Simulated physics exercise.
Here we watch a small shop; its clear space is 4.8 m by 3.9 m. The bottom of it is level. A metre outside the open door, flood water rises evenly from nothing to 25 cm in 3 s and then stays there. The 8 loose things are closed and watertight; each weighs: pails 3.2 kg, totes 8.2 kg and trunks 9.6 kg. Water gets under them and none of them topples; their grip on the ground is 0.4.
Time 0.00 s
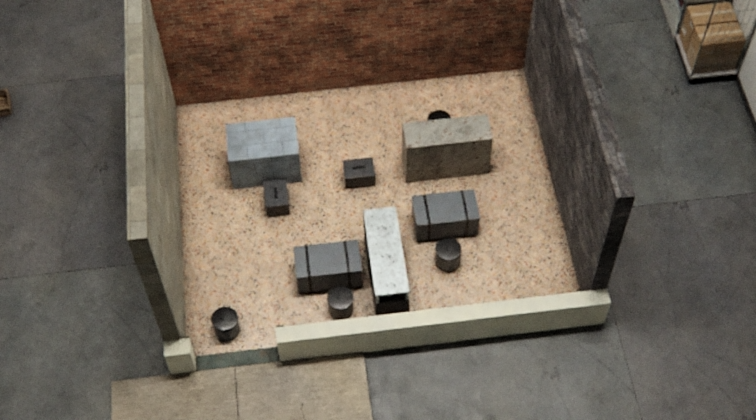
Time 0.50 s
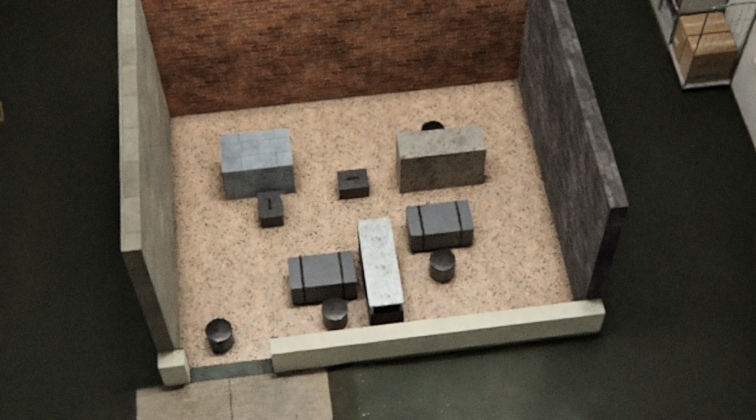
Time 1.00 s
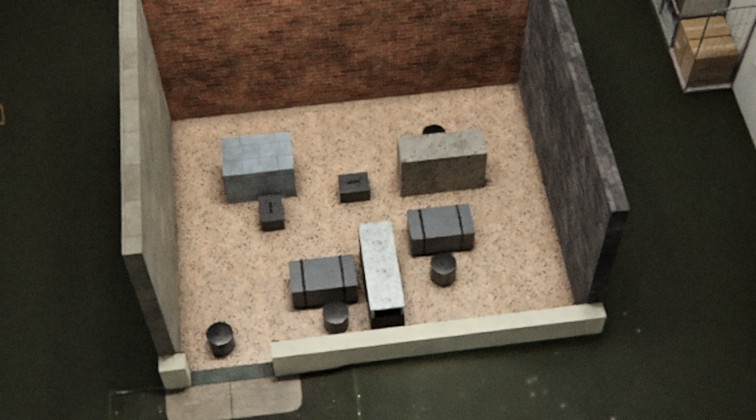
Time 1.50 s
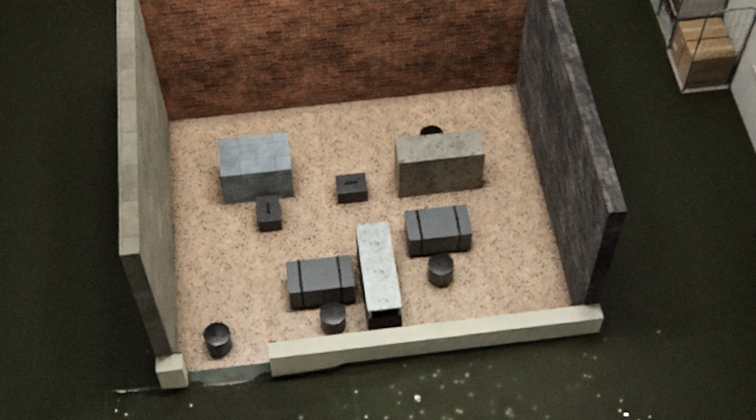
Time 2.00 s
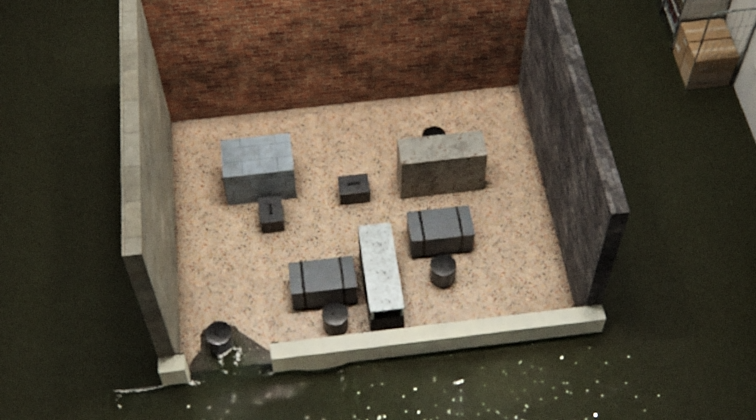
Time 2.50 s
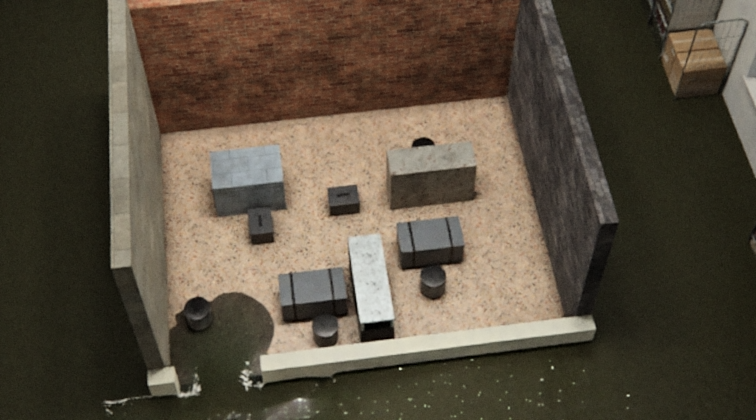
Dark water spreads around a walled room, then enters its doorway and shifts a pail.
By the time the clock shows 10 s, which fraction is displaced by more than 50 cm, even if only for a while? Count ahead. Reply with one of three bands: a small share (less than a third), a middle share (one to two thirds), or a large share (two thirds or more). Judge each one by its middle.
A large share, two thirds or more.
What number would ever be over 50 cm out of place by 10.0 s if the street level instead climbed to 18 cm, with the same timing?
Count under that change: 3.
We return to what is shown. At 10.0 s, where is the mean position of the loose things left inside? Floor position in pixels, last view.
Close to (457, 227).
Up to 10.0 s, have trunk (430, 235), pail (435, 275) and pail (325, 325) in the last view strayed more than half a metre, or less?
In that order: Above the mark, below the mark, below the mark.
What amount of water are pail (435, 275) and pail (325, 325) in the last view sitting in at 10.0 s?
Close to 3 and 2 centimetres.
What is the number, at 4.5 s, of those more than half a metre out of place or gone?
It comes to 1.
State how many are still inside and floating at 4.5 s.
1 of them.
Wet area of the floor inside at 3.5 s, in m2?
At that time the wet patch spans about 4.0 m2.
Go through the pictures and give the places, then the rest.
The first picture shows a pail at (224, 318) rests on the ground; a tote at (359, 168), on the bottom; water covers 0.0 m2; 0 of 8 have shifted.
The second picture shows a pail at (219, 330), on the bottom; a tote at (353, 179), on the bottom; water covers 0.0 m2; 0 of 8 have shifted.
The third picture shows a pail at (219, 333) rests on the ground; a tote at (354, 182), on the bottom; 0.0 m2 under water; 0 of 8 have shifted.
The fourth picture shows a pail at (217, 334), on the bottom; a tote at (351, 183), on the bottom; 0.0 m2 under water; 0 of 8 have shifted.
The fifth picture shows a pail at (218, 333), on the bottom; a tote at (354, 184), on the bottom; water covers 0.2 m2; 0 of 8 have shifted.
The sixth picture shows a pail at (197, 308) rests on the ground, 56 cm from its start; a tote at (343, 195) rests on the ground; 1.1 m2 under water; 1 of 8 have shifted.
After 3.5 s 1 of 8 are over 50 cm from their spots; 0 afloat.
After 4.5 s 1 of 8 are over 50 cm from their spots; 1 afloat.
After 7.0 s 4 of 8 are over 50 cm from their spots; 2 afloat.
After 10.0 s 6 of 8 are over 50 cm from their spots, and 6 have been at some point; 6 afloat.
